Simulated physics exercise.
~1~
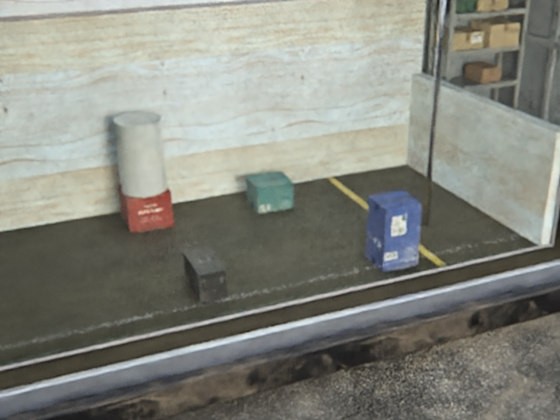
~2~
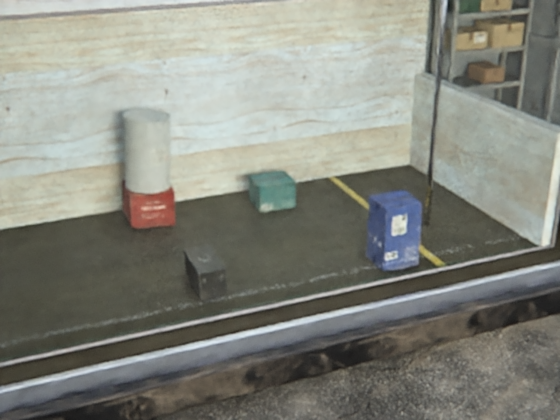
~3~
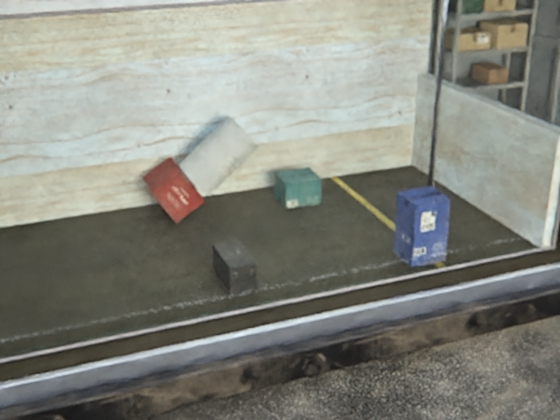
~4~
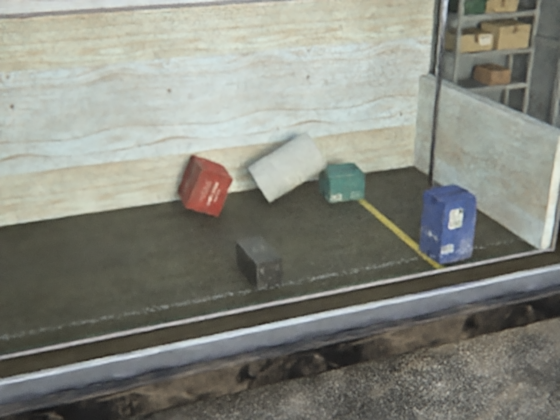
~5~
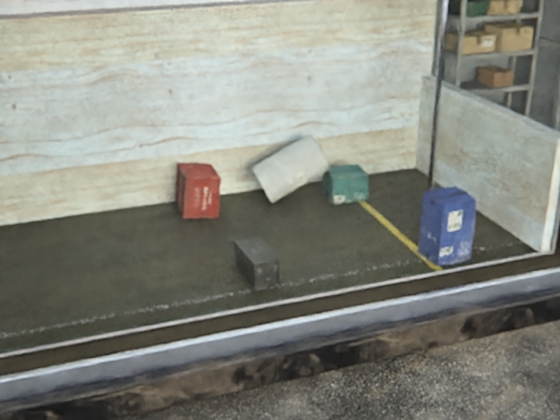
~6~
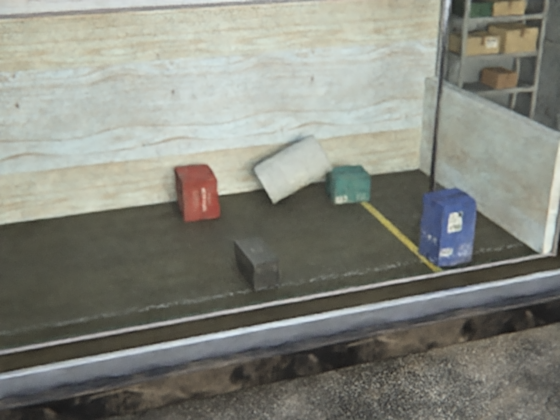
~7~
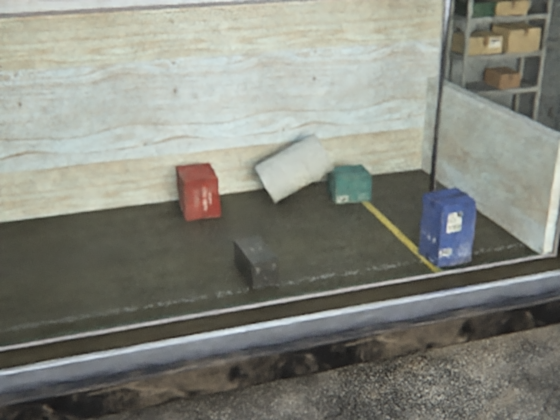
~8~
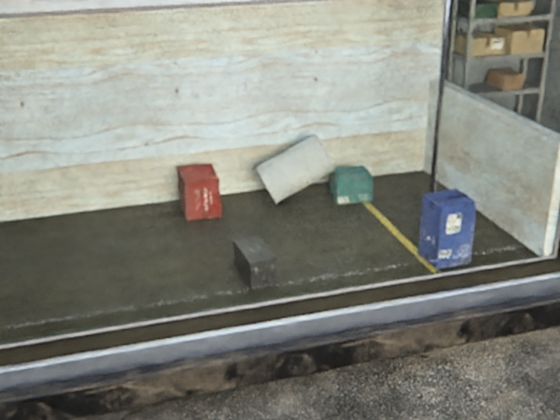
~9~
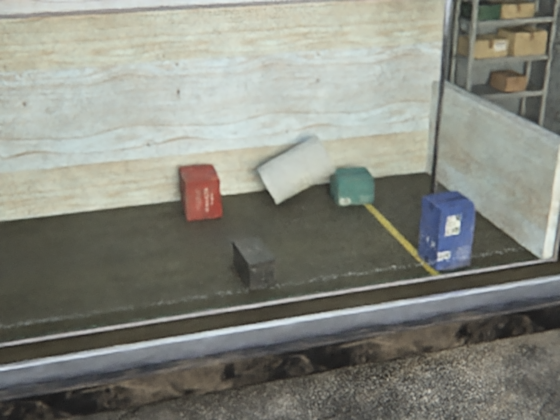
In an open bay, a white drum toppled off a red carton and landed on its side as everything slid right; the carton tumbled over and settled, the teal carton and black toolbox stopped short of the yellow line, and the upright blue pack crossed it.
